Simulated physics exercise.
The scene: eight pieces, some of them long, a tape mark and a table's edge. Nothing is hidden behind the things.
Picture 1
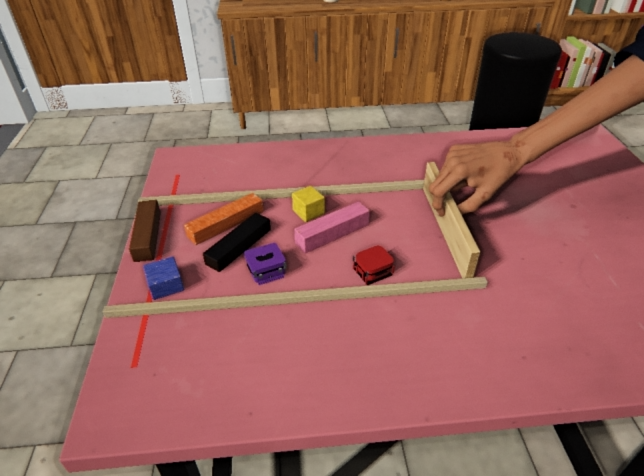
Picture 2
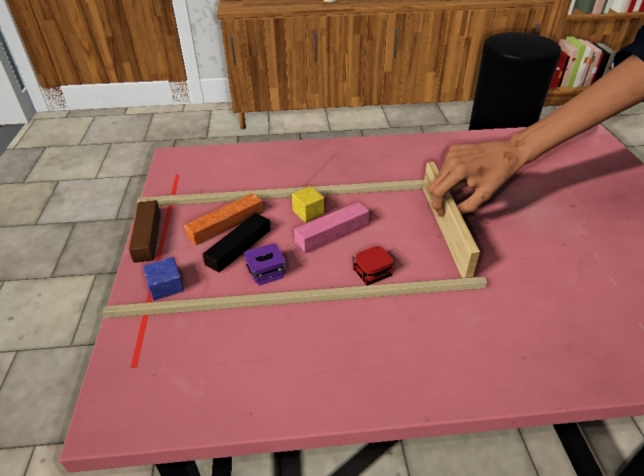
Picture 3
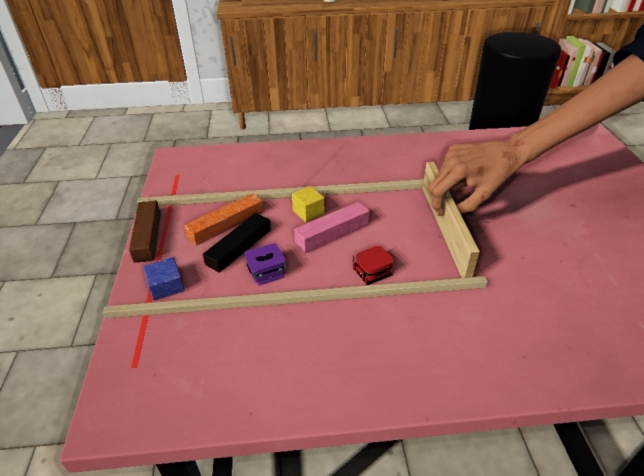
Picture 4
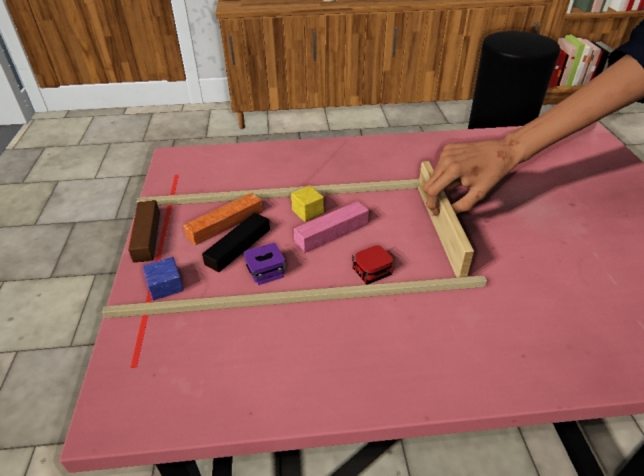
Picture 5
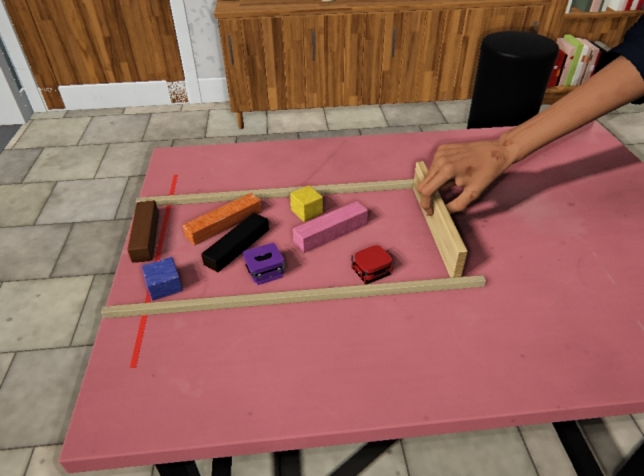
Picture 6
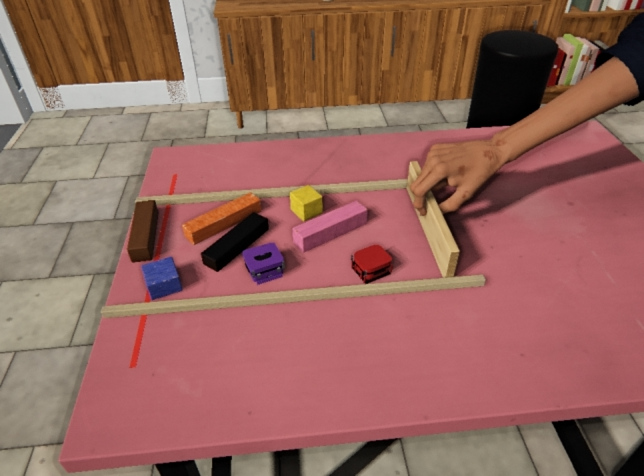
On a pink table with a red tape mark, colored blocks, bars and small cases lie between two wooden rails, motionless, while a hand at the right holds an upright board, then slides it slightly left without touching them.
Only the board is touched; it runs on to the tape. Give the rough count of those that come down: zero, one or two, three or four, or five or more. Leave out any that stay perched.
Here the number that fall off is five or more.
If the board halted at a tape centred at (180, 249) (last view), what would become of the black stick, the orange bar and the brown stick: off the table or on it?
The black stick survives; the orange bar holds on; the brown stick tumbles off.
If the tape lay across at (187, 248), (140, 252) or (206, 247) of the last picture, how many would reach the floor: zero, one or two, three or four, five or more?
Taking them in turn, 1 or 2; five or more; none.
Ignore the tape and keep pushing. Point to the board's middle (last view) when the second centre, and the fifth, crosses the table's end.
Near (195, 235) and (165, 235).
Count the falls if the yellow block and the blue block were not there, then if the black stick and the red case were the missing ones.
First 4, then 2.
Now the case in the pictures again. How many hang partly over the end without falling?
1 of them.
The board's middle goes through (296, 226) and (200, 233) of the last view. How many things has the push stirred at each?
By then 4, and 8.
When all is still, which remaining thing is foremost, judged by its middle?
It is the pink bar.
A little later, none off yet; brown stick at rest near (144, 229); blue block at rest near (162, 278); orange bar at rest near (223, 218).
Next, none off yet; brown stick at rest near (144, 229); blue block at rest near (162, 278); orange bar shifted a little near (211, 220).
Later still, none off yet; brown stick shifted a little near (127, 229); blue block shifted about its own width near (116, 279); orange bar shifted about its own width near (153, 223).
When it is over, the number that fall off is five or more; down, purple case, black stick, orange bar, blue block and brown stick.
